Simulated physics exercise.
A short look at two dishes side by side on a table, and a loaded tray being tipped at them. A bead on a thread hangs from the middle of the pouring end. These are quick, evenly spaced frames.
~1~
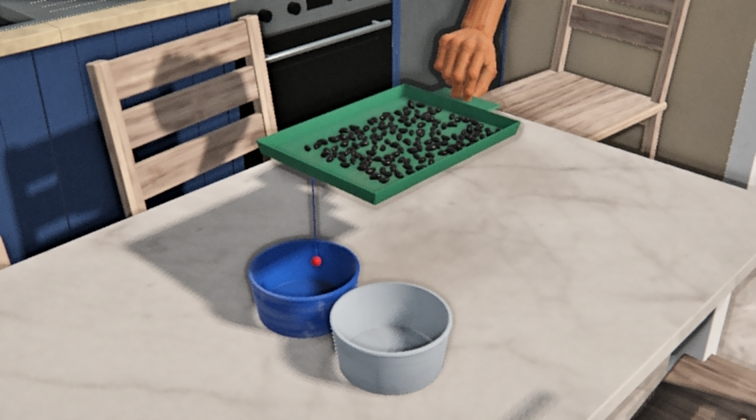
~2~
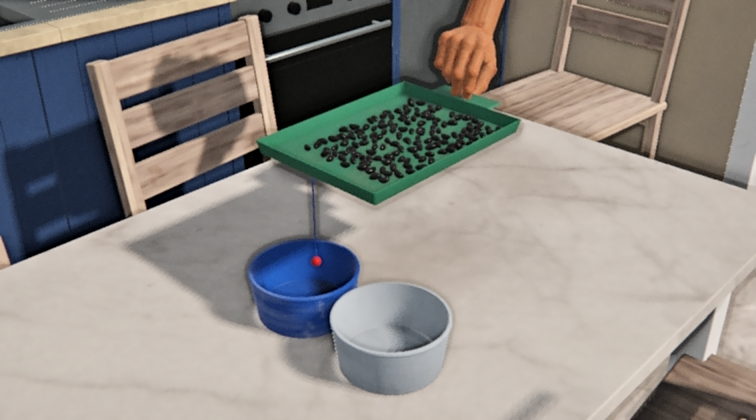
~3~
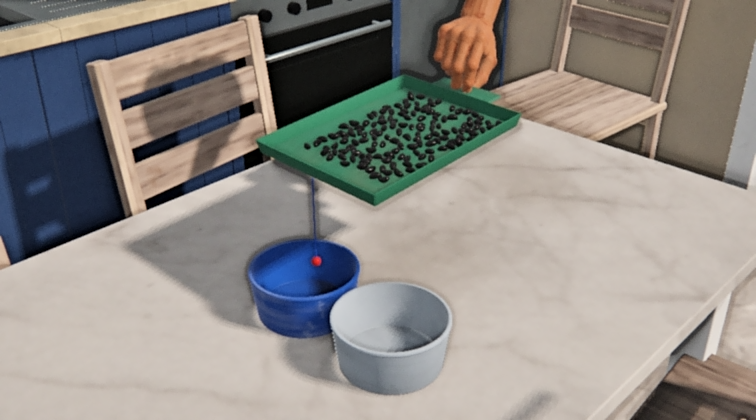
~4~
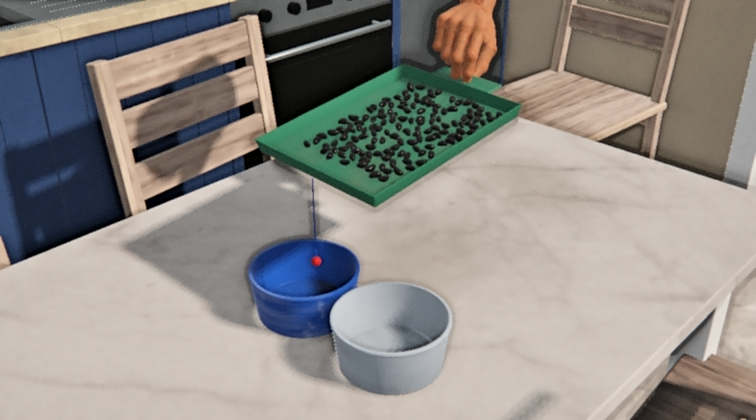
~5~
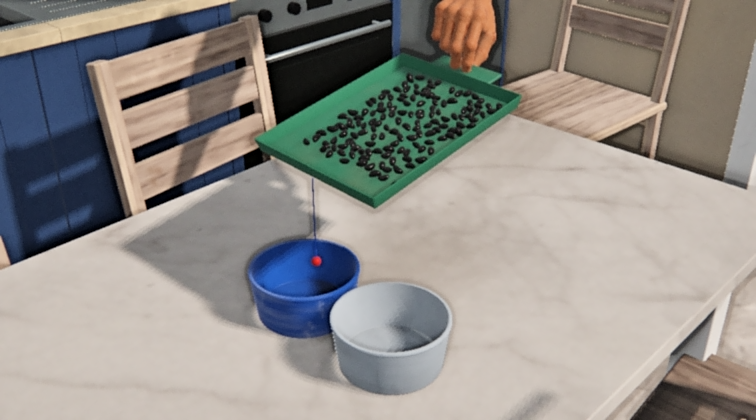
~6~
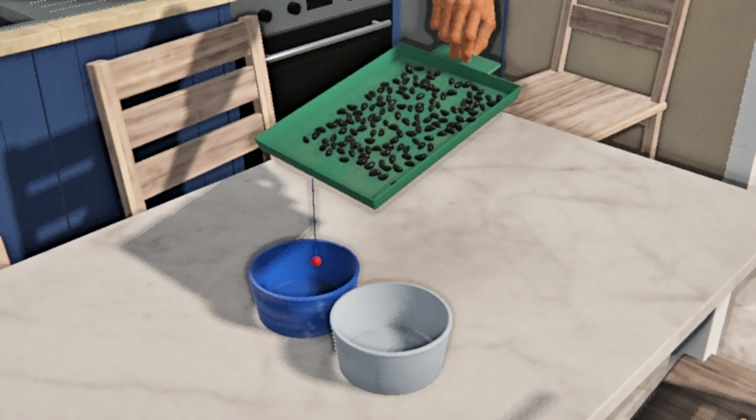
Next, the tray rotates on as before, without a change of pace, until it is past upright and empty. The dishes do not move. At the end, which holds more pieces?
The right one ends fuller.
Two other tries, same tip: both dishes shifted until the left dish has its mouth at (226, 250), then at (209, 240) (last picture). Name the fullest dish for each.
One: The right one. Two: Right.
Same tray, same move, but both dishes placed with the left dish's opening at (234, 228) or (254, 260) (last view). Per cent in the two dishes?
Near 20 % and 90 %.
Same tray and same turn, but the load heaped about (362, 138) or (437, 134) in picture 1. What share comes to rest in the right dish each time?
In turn 30 and 60 in a hundred.
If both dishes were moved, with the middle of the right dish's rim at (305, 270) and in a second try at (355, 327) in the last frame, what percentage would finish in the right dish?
First some 20, then 60 per cent.
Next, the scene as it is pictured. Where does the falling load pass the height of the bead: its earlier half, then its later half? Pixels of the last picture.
Around (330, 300) and then (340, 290).
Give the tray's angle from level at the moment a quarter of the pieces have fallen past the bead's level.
Near 110 degrees.
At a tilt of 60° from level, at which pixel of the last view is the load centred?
At about (350, 161).
Soon after the last picture, tray tipped steeply; nearly all on the tray; a small part in the air.
A little later, tray tipped right over; most on the tray; a small part in the right dish; a stray few in the left dish; a small part outside both; a small part in the air.
Later still, tray tipped past a quarter turn; about half in the right dish; about a quarter in the left dish; about a third outside both.
At rest, tray tipped past a quarter turn; about half in the right dish; about a quarter in the left dish; about a third outside both.
